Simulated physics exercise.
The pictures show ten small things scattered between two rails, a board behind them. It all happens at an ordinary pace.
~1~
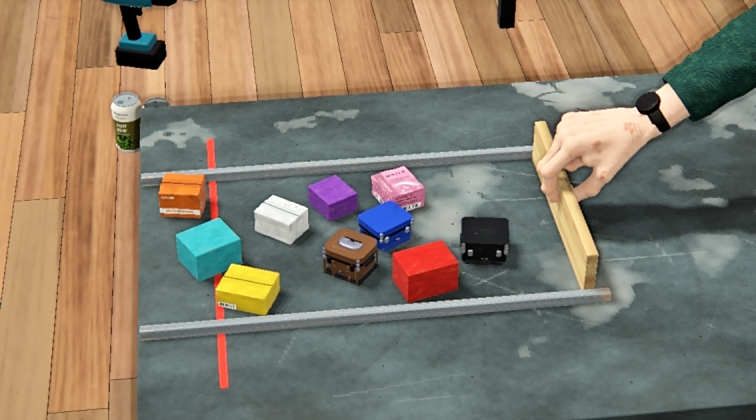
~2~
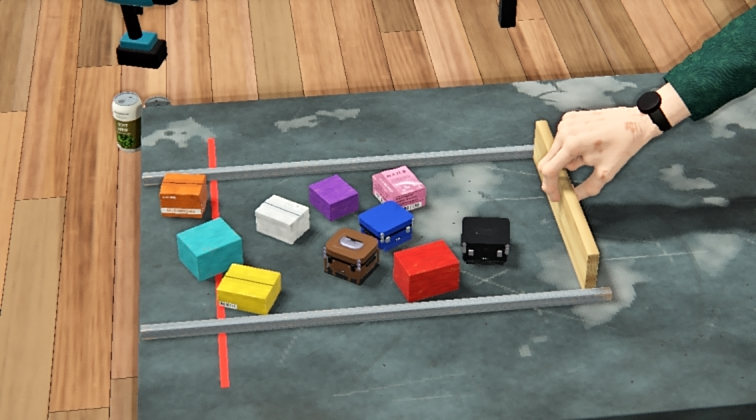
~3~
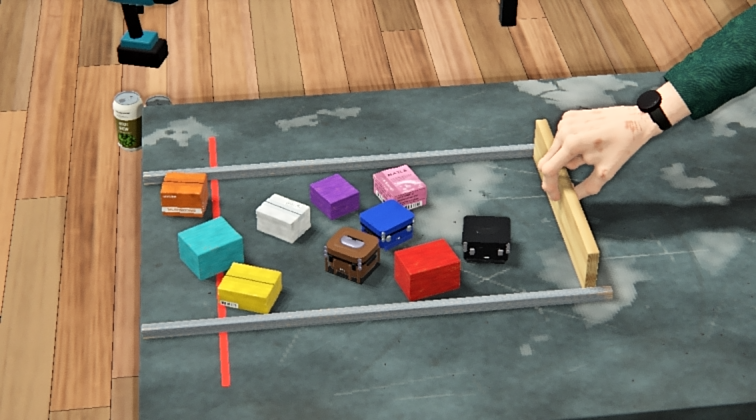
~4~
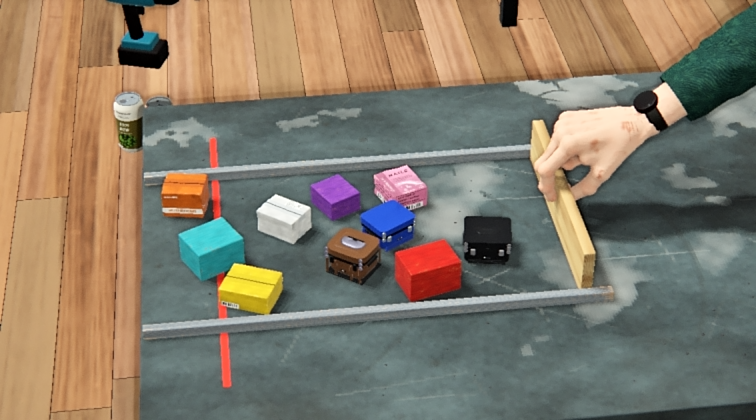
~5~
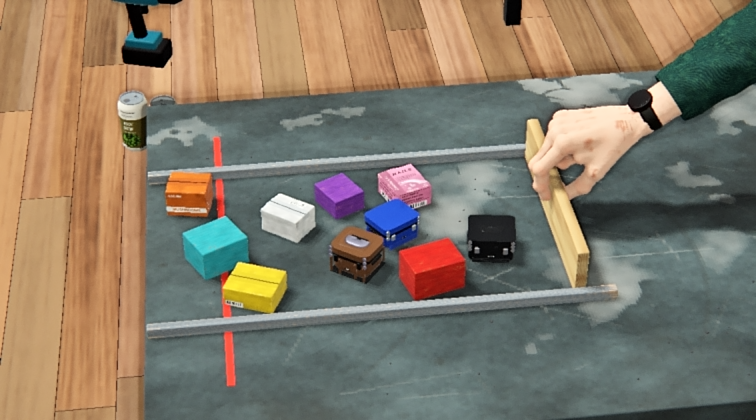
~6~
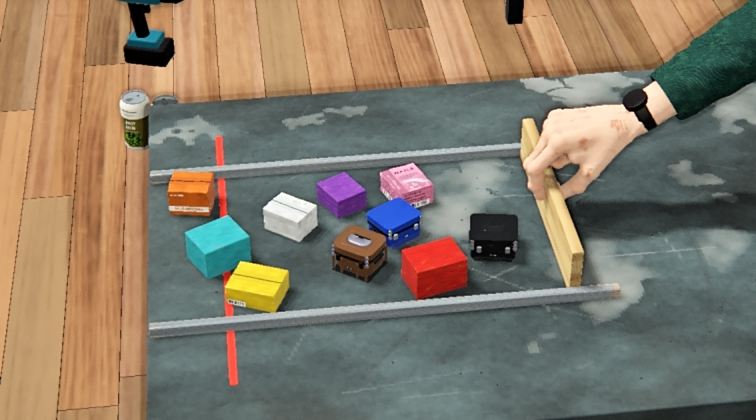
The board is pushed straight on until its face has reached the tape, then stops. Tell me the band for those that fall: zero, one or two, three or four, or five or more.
As it turns out, the number that fall off is one or two.
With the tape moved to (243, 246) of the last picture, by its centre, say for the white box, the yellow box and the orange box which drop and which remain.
The white box does not fall, the yellow box is kept, the orange box tumbles off.
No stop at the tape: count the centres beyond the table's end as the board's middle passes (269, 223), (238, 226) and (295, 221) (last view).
Past the end: 0, 1 and 0.
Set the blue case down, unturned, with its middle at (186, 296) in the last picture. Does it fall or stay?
From there it drops off.
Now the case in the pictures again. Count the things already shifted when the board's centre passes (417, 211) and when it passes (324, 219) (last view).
By then 5, and 8.
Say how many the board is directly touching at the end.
It touches 4.
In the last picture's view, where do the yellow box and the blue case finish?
Near (161, 309) and (203, 230).
A little later, none off yet; orange box at rest near (192, 193); turquoise block at rest near (218, 247); yellow box at rest near (258, 287).
Next, none off yet; orange box at rest near (192, 193); turquoise block at rest near (218, 247); yellow box at rest near (256, 289).
Later still, none off yet; orange box shifted a little near (175, 194); turquoise block shifted about its own width near (179, 247); yellow box shifted about its own width near (212, 304).
When it is over, the number that fall off is one or two; down, turquoise block and orange box.
